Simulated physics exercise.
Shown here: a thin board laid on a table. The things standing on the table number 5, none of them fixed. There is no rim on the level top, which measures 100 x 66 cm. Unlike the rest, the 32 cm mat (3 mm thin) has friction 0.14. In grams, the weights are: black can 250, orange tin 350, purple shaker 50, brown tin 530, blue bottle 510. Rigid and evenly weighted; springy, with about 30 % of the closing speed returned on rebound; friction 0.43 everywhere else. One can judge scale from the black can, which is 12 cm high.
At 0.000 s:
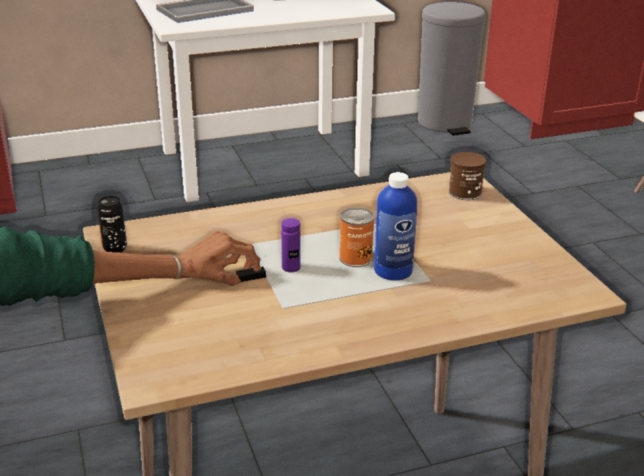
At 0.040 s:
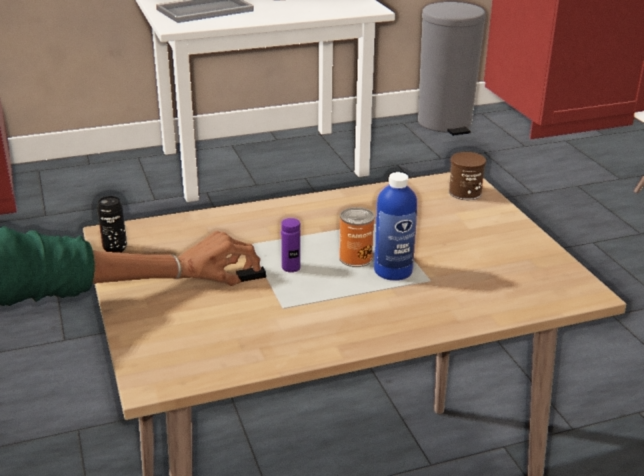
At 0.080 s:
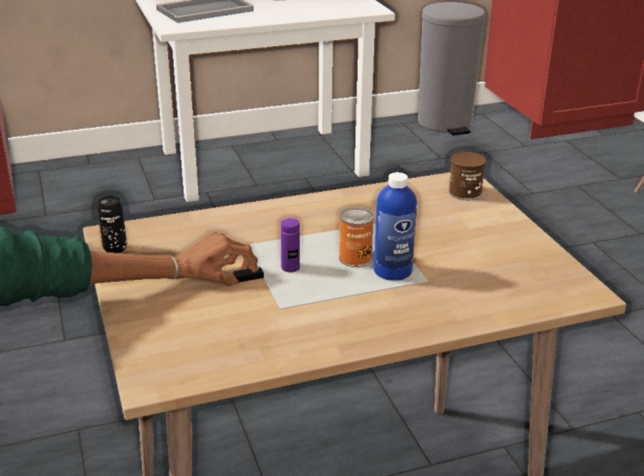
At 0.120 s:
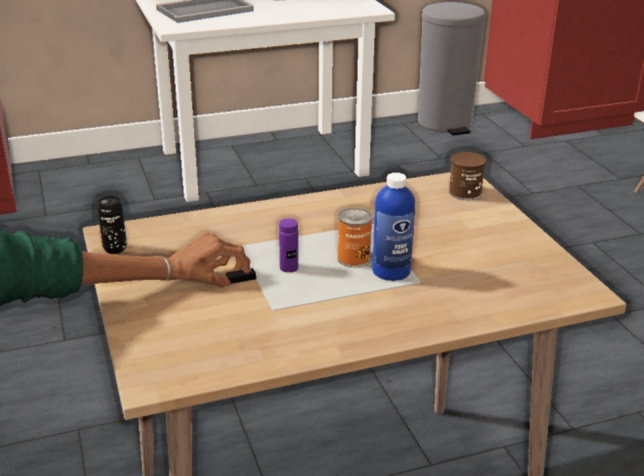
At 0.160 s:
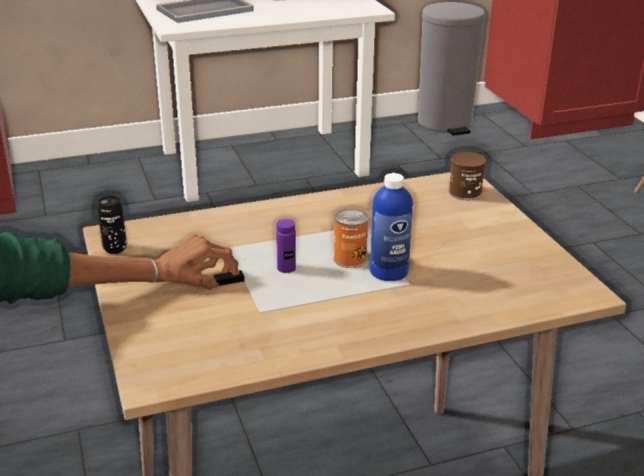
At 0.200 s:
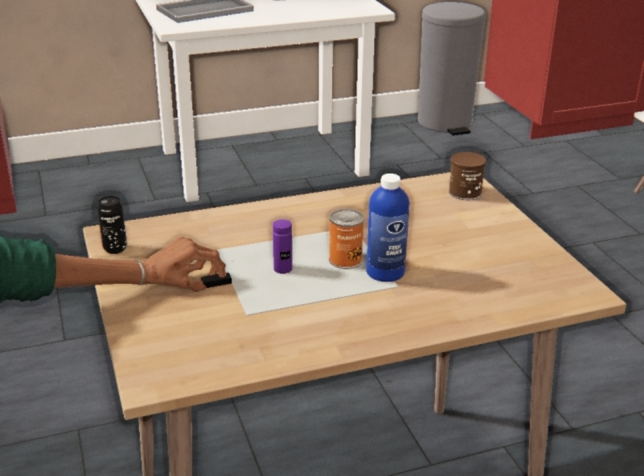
In this clip, a hand at the left grips a pale mat on a wooden table and slowly pulls it left, and the purple shaker, orange tin and blue bottle standing on it shift slightly left, while the black can and brown tin stay still.
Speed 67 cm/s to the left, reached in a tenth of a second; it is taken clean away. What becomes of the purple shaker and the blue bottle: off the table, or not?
As I see it, the purple shaker leaves the table; the blue bottle is left on the table.
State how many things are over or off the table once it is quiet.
2 of them.
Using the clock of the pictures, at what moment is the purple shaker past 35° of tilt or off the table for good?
I'd say around the 0.9 s mark.
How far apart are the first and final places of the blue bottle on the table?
Net shift near 5 cm.
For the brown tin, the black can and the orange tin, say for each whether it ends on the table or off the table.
Final state - the brown tin stays within bounds; the black can stays within bounds; the orange tin ends out of bounds.
By 0.50 s, mat pulled 27 cm; purple shaker 15 cm from its spot near (222, 257); blue bottle 4 cm from its spot near (376, 229); orange tin 19 cm from its spot.
By 0.80 s, mat pulled 48 cm; purple shaker 35 cm from its spot near (123, 273); blue bottle 5 cm from its spot near (376, 230); orange tin 39 cm from its spot.
By 1.00 s, mat pulled 61 cm; purple shaker now off the table; blue bottle 5 cm from its spot near (376, 230); orange tin 52 cm from its spot.
By 1.30 s, mat pulled 81 cm; orange tin now off the table; blue bottle 5 cm from its spot near (376, 230).
When it is over (2.1 s), off the table, orange tin and purple shaker; the other 3 within 6 cm of the start. End places, in pixels of the last picture, blue bottle near (376, 230).
